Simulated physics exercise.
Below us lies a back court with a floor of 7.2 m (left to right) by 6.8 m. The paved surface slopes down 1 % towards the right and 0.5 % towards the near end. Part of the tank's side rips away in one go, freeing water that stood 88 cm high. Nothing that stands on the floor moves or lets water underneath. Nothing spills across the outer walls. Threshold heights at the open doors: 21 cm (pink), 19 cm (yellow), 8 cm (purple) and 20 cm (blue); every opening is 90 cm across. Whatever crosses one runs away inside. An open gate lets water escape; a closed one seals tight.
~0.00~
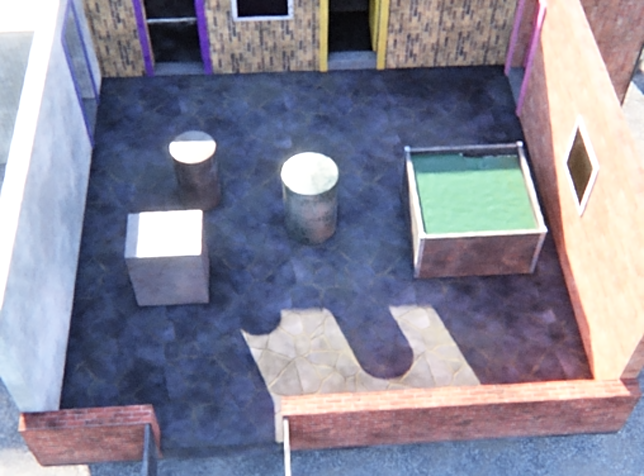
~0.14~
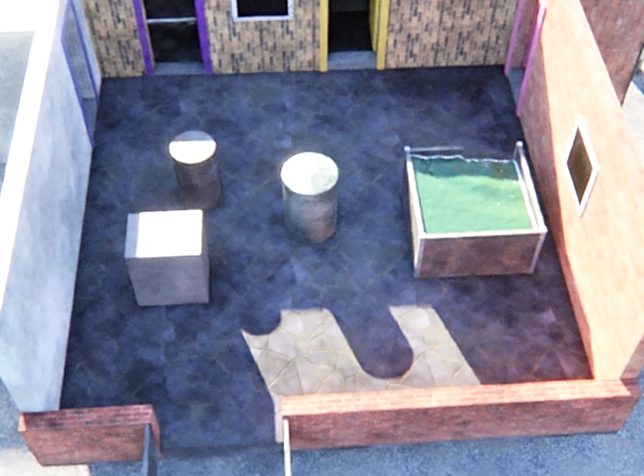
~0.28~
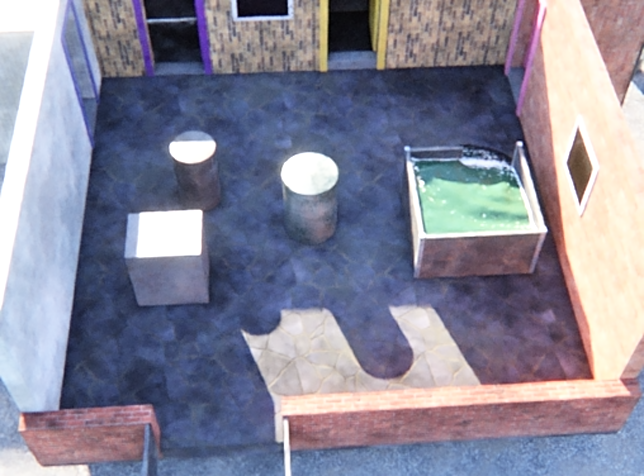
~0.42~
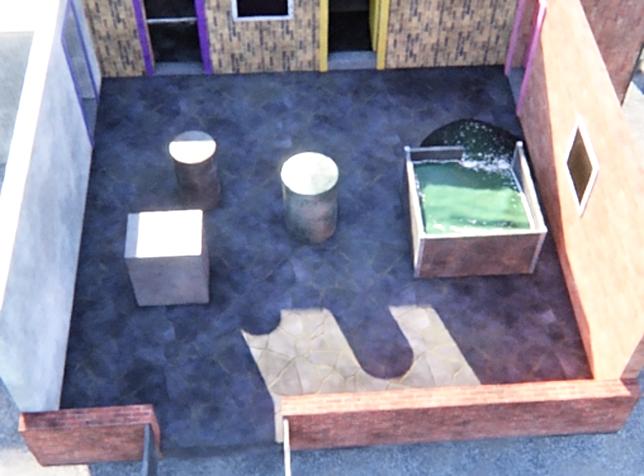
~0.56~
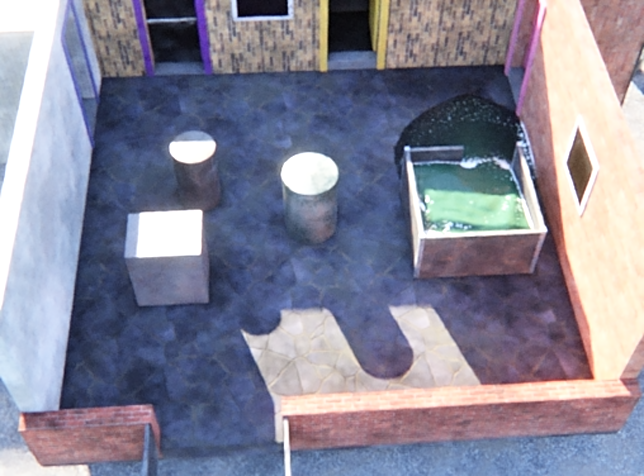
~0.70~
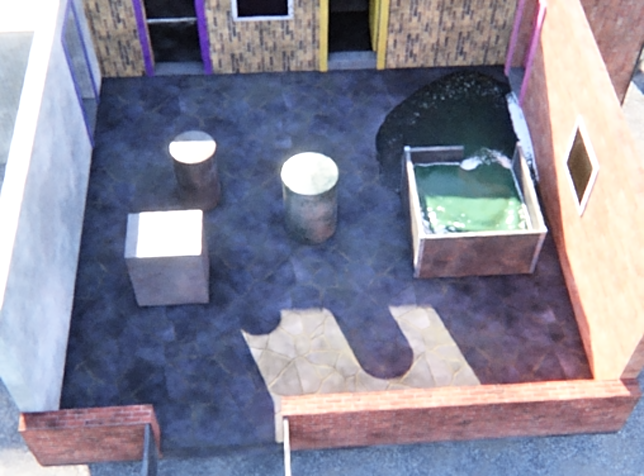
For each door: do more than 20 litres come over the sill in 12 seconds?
Door by door: At the pink door it passes the limit; at the yellow door it stays under the limit; at the purple door it stays under the limit; at the blue door it does not reach the limit.
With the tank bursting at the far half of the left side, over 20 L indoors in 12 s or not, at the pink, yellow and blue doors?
Against that limit: Pink below, yellow not over, blue not over.
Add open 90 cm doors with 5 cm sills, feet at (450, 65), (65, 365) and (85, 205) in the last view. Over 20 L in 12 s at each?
In that order: Past it, below, under.
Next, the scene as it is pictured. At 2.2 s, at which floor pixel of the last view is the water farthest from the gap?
Near (235, 79).
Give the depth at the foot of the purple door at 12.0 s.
Roughly 4.5 cm deep.
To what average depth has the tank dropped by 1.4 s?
Roughly 53 cm on average.
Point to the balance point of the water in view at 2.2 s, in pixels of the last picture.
Near (447, 165).
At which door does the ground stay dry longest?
It is the blue one.
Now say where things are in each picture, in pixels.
The first frame shows still water, 88 cm deep, in the tank at (472, 192).
In the second frame, water pours out on the tank's far side and has run 0.5 m, to a hidden place; typically 8 cm deep outside, 88 cm at the tank's back.
In the third frame, the front is at a hidden place, 0.9 m from the gap on the tank's far side; 0.8 m2 of floor is under water; 87 cm left at the back of the tank.
In the fourth frame, the front is at (466, 122), 1.5 m from the gap on the tank's far side; 2.1 m2 of floor is under water; 78 cm left at the back of the tank.
In the fifth frame, the front is at (478, 100), 2.1 m from the gap on the tank's far side; 3.5 m2 of floor is under water; 76 cm left at the back of the tank.
In the sixth frame, the front is at (478, 76), 2.7 m from the gap on the tank's far side; 5.1 m2 of floor is under water; 75 cm left at the back of the tank.
After 1.4 s water covers 15 % of the floor and is deepest (58 cm) near (487, 71); pink door 19 cm at the sill, 0 L in, yellow door 13 cm at the sill, 0 L in, purple door not reached, blue door not reached.
After 2.2 s water covers 20 % of the floor and is deepest (43 cm) near (497, 71); pink door 31 cm at the sill, 17 L in, yellow door 20 cm at the sill, 0 L in, purple door not reached, blue door not reached.
After 3.5 s water covers 40 % of the floor and is deepest (28 cm) near (477, 71); pink door 23 cm at the sill, 49 L in, yellow door 13 cm at the sill, 1 L in, purple door 5 cm at the sill, 0 L in, blue door not reached.
After 7.0 s water covers 70 % of the floor and is deepest (13 cm) near (152, 254); pink door 10 cm at the sill, 53 L in, yellow door 7 cm at the sill, 1 L in, purple door 6 cm at the sill, 0 L in, blue door 10 cm at the sill, 0 L in.
After 12.0 s water covers 95 % of the floor and is deepest (9 cm) near (537, 410); pink door 6 cm at the sill, 53 L in, yellow door 4 cm at the sill, 1 L in, purple door 5 cm at the sill, 2 L in, blue door 4 cm at the sill, 0 L in.
